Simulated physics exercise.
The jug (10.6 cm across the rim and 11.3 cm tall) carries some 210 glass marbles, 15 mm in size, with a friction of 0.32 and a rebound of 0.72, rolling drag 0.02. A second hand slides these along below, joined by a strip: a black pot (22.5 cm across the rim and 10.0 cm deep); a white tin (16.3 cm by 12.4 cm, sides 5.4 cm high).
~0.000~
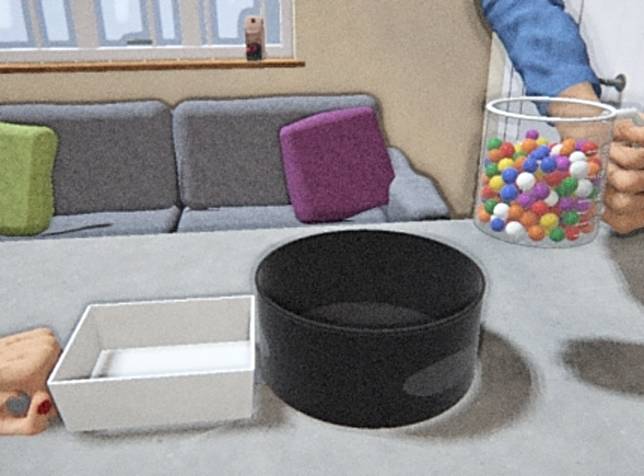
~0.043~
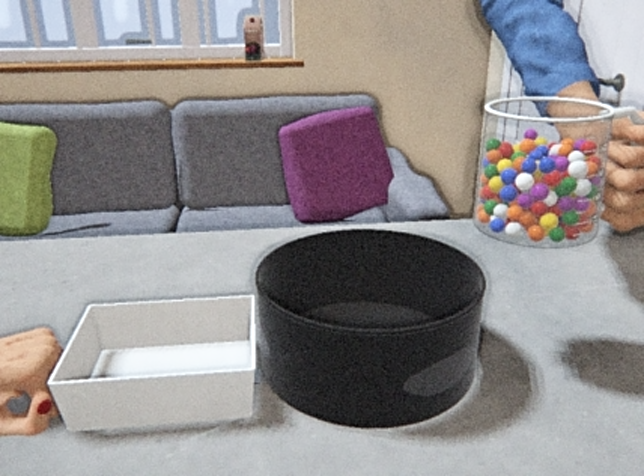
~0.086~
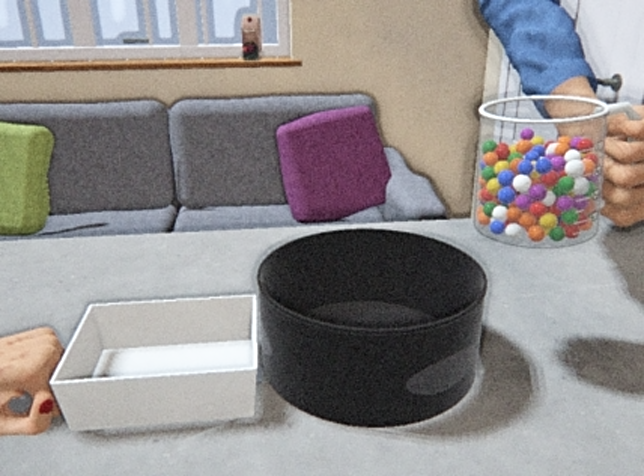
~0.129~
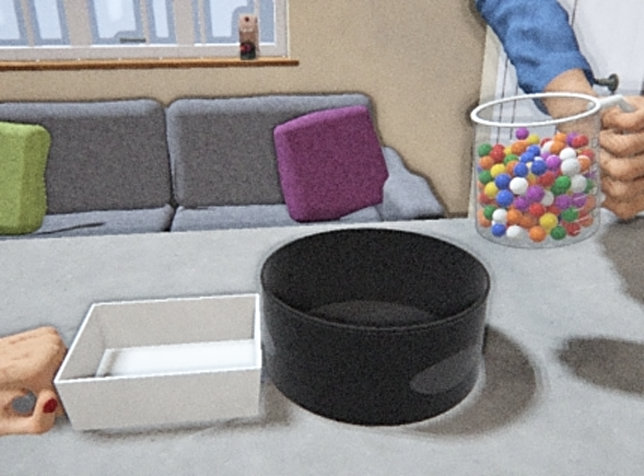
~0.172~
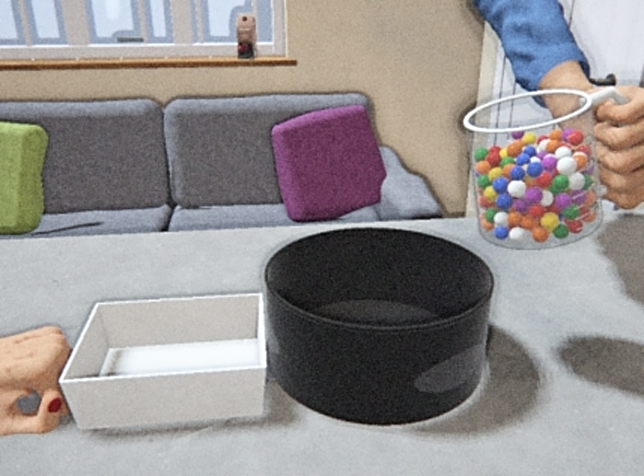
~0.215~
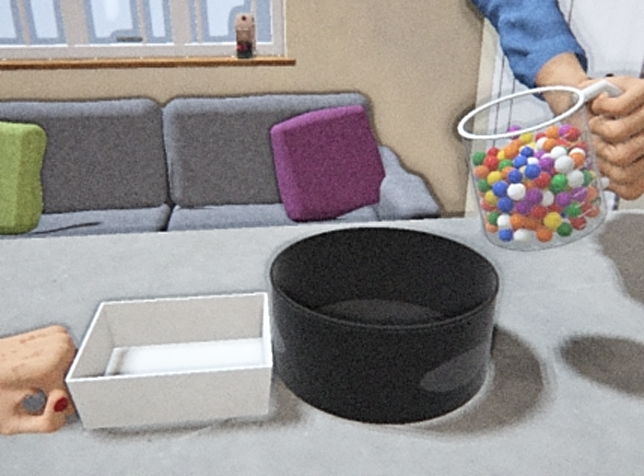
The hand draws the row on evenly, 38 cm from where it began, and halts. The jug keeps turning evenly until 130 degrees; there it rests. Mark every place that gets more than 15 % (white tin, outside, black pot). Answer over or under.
White tin under, outside under, black pot over.
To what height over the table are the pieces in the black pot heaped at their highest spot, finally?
Some 3.5 cm.
After 1.07 s, tilt 129 degrees; black pot 60 %, jug 40 %; middle of all pieces on or above the table near (479, 266).
After 1.78 s, tilt 130 degrees; black pot 100 %; middle of all pieces on or above the table near (574, 328).
After 2.44 s, tilt 130 degrees; black pot 100 %.
After 3.07 s, tilt 130 degrees; black pot 100 %.
In the end, at 3.3 s, black pot 100 %, outside 0 %, white tin 0 %, jug 0 %.
